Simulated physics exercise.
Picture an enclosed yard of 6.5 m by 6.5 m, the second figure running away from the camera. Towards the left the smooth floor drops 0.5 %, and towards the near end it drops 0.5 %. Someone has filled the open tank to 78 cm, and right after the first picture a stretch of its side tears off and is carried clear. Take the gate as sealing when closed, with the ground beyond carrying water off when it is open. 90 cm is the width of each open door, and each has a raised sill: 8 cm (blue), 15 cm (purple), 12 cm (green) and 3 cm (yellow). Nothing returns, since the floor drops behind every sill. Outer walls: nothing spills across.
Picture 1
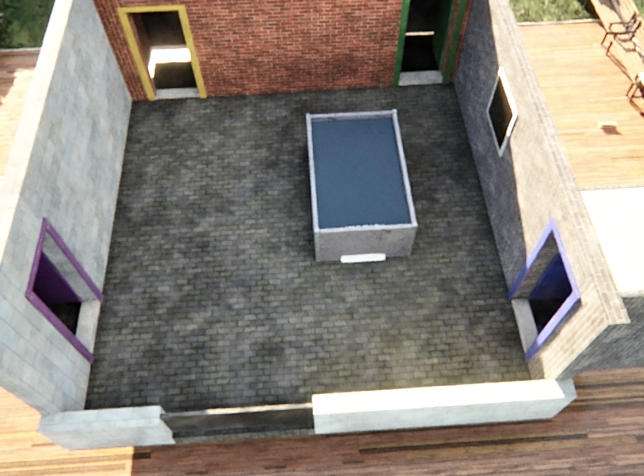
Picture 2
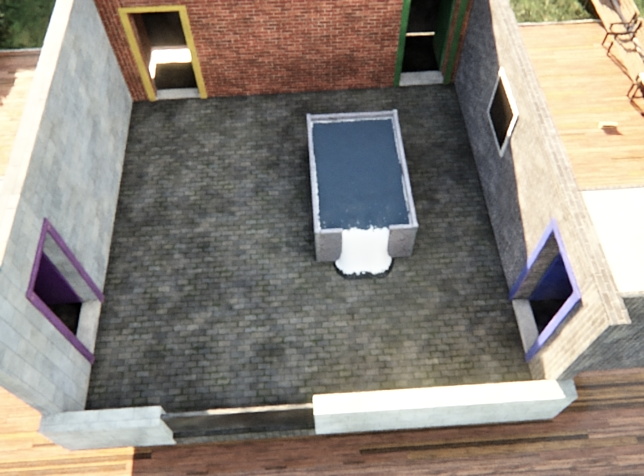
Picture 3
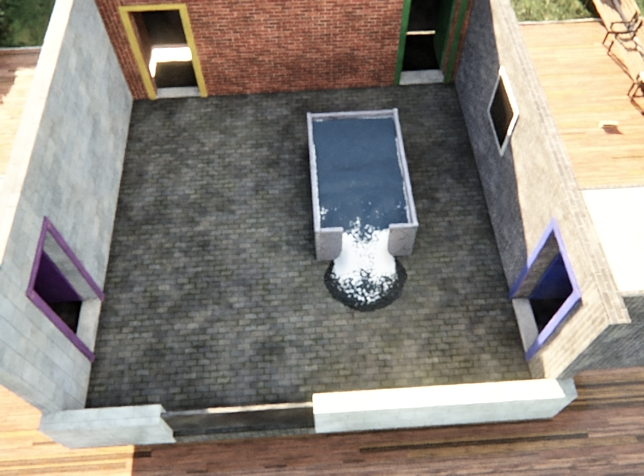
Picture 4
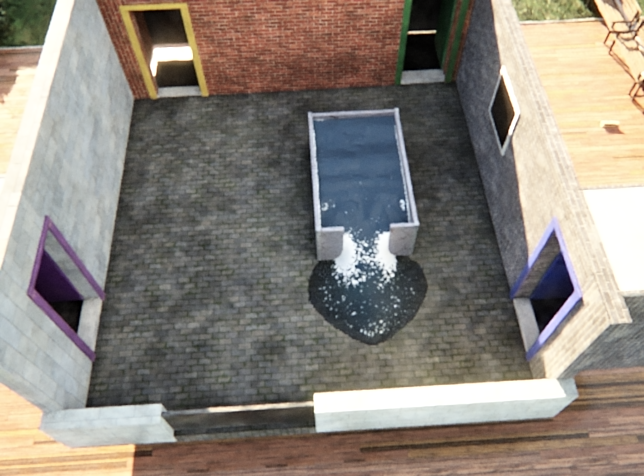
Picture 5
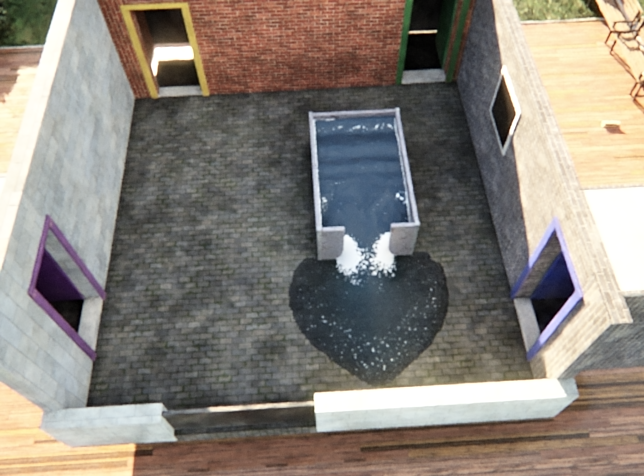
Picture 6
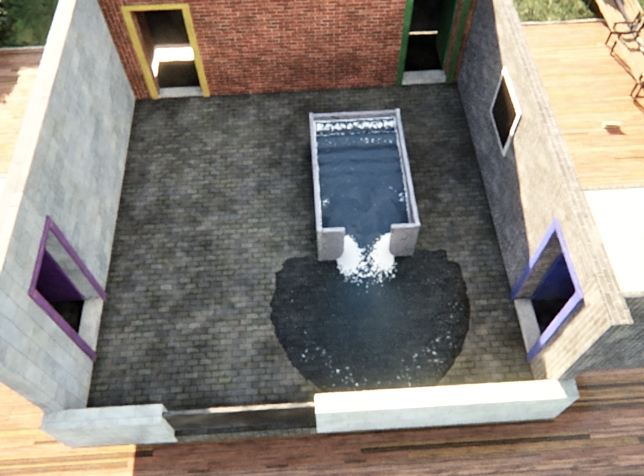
To begin with, a tank of still blue water stands in a walled yard paved with dark bricks. Its near side opens and white, foaming water pours out through the gap. A dark pool spreads across the paving toward the low front wall, widening left and right, while ripples cross the tank.
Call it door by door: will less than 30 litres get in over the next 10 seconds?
Blue door - no, 30 litres or more; purple door - yes, less; green door - yes, less; yellow door - no, 30 litres or more.
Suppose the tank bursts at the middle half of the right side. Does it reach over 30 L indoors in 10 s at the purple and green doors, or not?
Compared with that limit, purple falls short while green goes higher.
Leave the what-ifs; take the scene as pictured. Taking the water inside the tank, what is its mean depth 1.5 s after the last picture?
Around 45 cm on average.
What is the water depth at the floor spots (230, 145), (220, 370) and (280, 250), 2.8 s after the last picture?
0, 8 and 0 cm, respectively.
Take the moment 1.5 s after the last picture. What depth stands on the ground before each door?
You'd see blue at 12 cm, purple at 0 cm, green at 0 cm and yellow at 0 cm.
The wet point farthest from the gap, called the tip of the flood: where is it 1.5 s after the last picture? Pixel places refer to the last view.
Point: Roughly (85, 425) in the last view.
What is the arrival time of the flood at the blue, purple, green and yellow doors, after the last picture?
Blue: 0.5 s; purple: 2.0 s; green: 4.5 s; yellow: 5.0 s.
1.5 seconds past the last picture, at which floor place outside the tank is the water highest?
In the last picture, around (526, 397).
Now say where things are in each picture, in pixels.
The open tank at (358, 170) is whole and still, 78 cm deep, in the first picture.
Water pours out at (364, 246) and has run 0.5 m, to (341, 269); typically 12 cm deep outside, 78 cm at the open tank's back, in the second picture.
Water pours out at (364, 246) and has run 0.9 m, to (367, 307); typically 11 cm deep outside, 78 cm at the open tank's back, in the third picture.
The front is at (368, 339), 1.5 m from the gap at (365, 246); 1.9 m2 of floor is under water; 78 cm left at the back of the open tank, in the fourth picture.
Water pours out at (366, 246) and has run 2.1 m, to (368, 377); typically 5 cm deep outside, 76 cm at the open tank's back, in the fifth picture.
The front is at a hidden place, 2.5 m from the gap at (366, 246); 5.4 m2 of floor is under water; 67 cm left at the back of the open tank, in the sixth picture.
Then, 0.7 s after the last picture water covers 25 % of the floor and is deepest (42 cm) near (372, 263); blue door 2 cm at the sill, 0 L in, purple door not reached, green door not reached, yellow door not reached.
Then, 1.5 s after the last picture water covers 25 % of the floor and is deepest (38 cm) near (526, 397); blue door 12 cm at the sill, 3 L in, purple door not reached, green door not reached, yellow door not reached.
Then, 2.8 s after the last picture water covers 40 % of the floor and is deepest (26 cm) near (372, 263); blue door 14 cm at the sill, 29 L in, purple door 15 cm at the sill, 0 L in, green door not reached, yellow door not reached.
Then, 5.3 s after the last picture water covers 75 % of the floor and is deepest (18 cm) near (85, 425); blue door 12 cm at the sill, 76 L in, purple door 13 cm at the sill, 2 L in, green door 12 cm at the sill, 0 L in, yellow door 6 cm at the sill, 0 L in.
Then, 9.3 s after the last picture water covers 95 % of the floor and is deepest (12 cm) near (97, 424); blue door 7 cm at the sill, 91 L in, purple door 9 cm at the sill, 2 L in, green door 7 cm at the sill, 1 L in, yellow door 9 cm at the sill, 55 L in.
